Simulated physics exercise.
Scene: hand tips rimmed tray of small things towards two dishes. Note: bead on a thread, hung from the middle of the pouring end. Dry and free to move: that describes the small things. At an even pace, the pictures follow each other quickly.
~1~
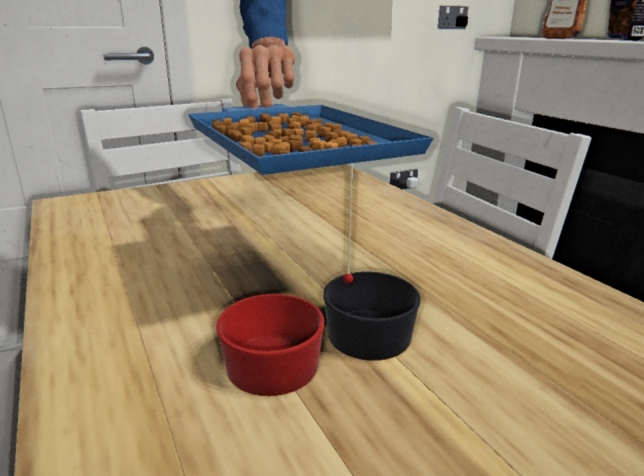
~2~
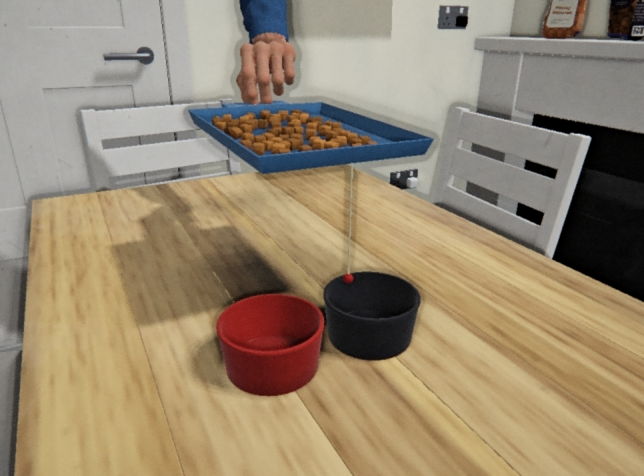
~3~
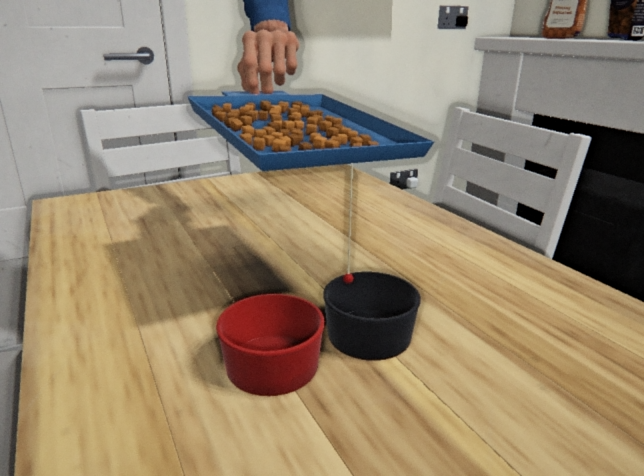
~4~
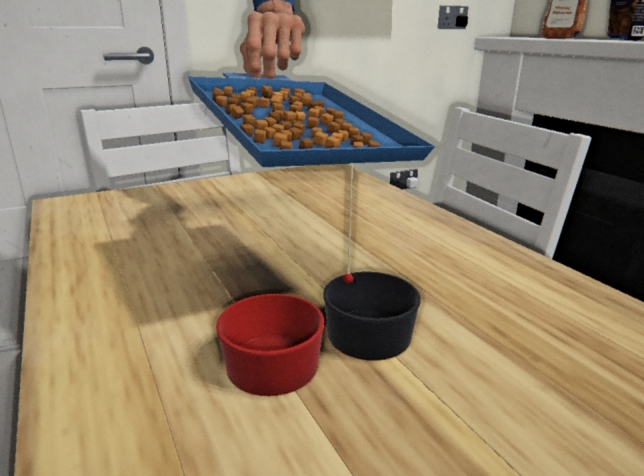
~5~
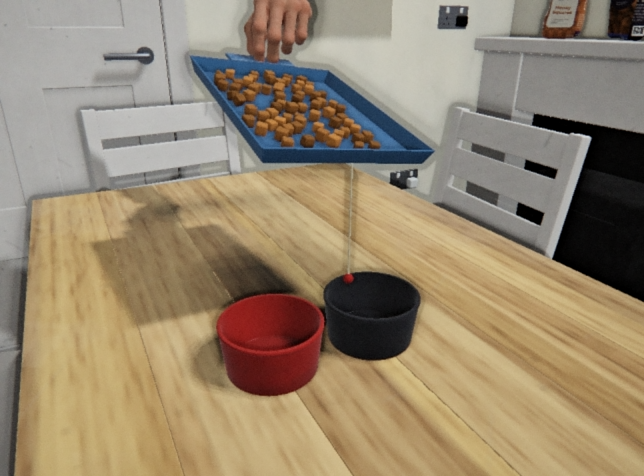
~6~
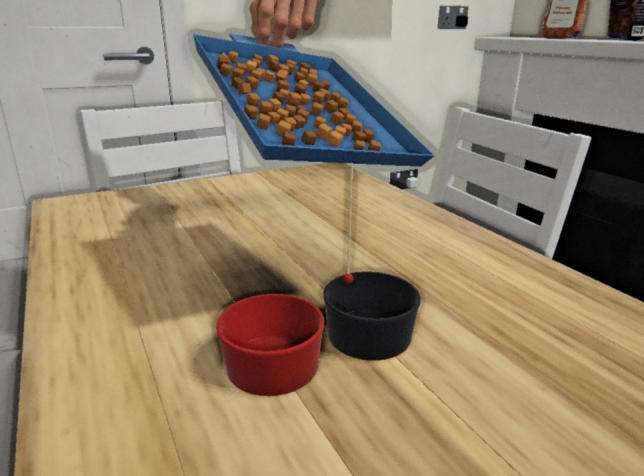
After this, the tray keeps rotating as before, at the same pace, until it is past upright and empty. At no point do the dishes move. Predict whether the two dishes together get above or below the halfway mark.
Below.
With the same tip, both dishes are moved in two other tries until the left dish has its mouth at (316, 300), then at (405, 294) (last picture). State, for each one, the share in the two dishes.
The first try yields 70% and the second yields 60%.
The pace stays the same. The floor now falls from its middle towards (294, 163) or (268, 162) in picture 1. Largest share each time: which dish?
So, the dish at the left the first time round, the dish at the left the second.
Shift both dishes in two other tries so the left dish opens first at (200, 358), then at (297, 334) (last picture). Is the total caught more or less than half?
Try 1: Not up to half; try 2: Not up to half.
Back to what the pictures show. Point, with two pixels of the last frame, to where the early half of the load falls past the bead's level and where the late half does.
Near (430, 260) and later near (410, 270).
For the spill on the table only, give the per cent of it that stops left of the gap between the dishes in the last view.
Estimate: About 0 percent.
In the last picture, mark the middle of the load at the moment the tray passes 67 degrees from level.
The middle of the pieces shows up near (381, 134).
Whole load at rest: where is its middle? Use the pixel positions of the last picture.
I'd mark it at roughly (430, 313).
Shortly afterwards, tray tipped steeply; all but a few on the tray; a little in the air.
Next, tray tipped past a quarter turn; near half on the tray; a little in the right dish; near a quarter outside both; near a quarter in the air.
Some moments later, tray tipped past a quarter turn; near a quarter in the right dish; the bulk outside both.
In the end, tray tipped past a quarter turn; none at all in the left dish; near a quarter in the right dish; the bulk outside both.
